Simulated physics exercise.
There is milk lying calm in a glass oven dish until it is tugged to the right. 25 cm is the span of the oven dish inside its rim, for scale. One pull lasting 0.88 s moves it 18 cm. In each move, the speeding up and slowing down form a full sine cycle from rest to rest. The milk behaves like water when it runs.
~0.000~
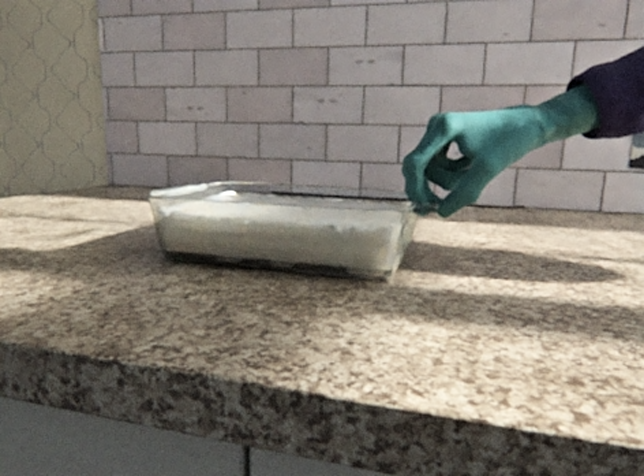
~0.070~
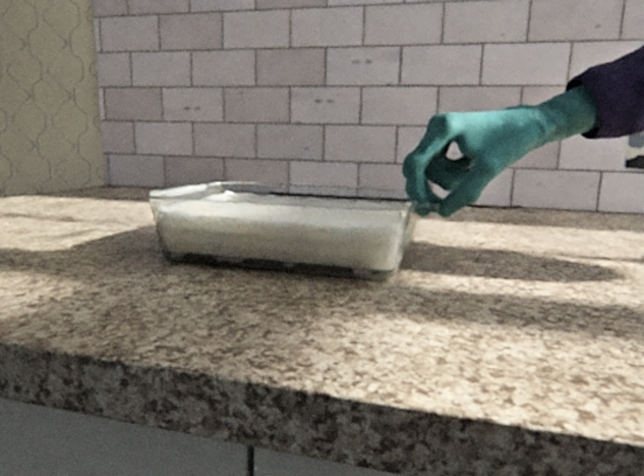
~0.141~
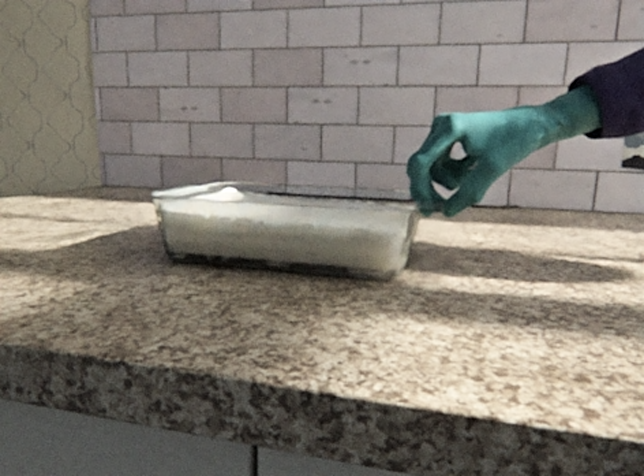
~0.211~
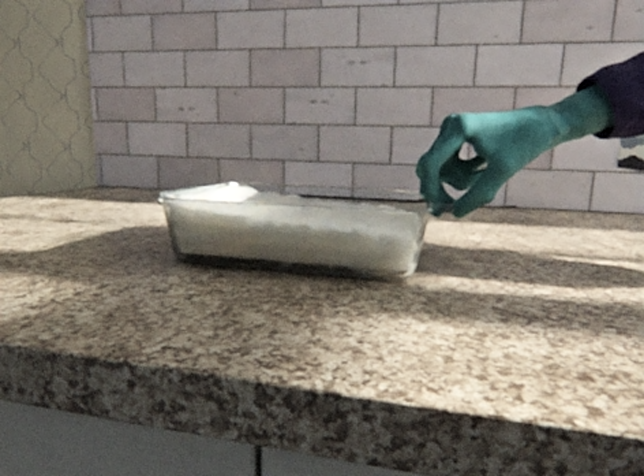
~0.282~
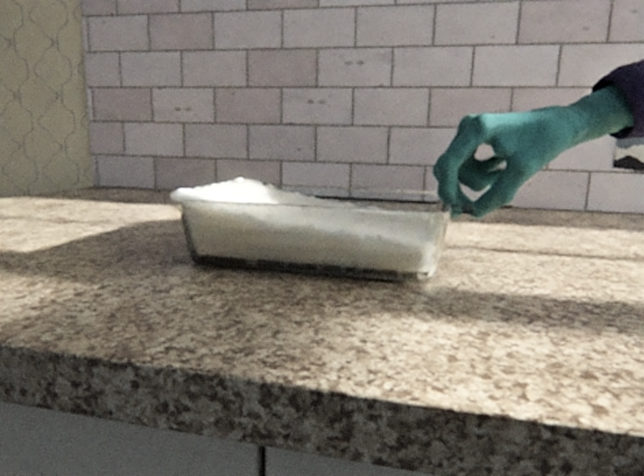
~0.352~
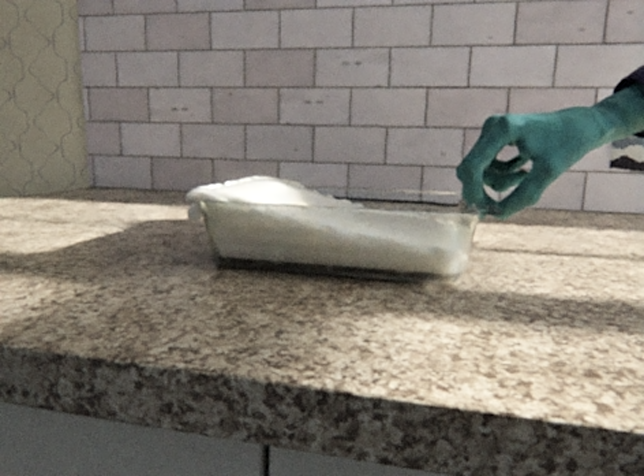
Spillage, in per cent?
I would say close to 23 per cent is spilt.
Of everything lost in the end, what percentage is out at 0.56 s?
Close to 10 in a hundred.
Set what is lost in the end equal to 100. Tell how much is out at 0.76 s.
Around 50%.
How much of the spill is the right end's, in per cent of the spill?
Right end fraction of spill: About 70 in a hundred.
Then, 0.56 s in, it has gone 13 cm; 3 per cent is out over the left end and 0 over the right.
Then, 0.76 s in, it has gone 18 cm; 3 per cent is out over the left end and 8 over the right.
Then, 0.96 s in, it has gone 18 cm; 3 per cent is out over the left end and 13 over the right.
Then, 1.17 s in, it has gone 18 cm; 6 per cent is out over the left end and 13 over the right.
Finally, 23 per cent is out in all, 7 of it over the left end.
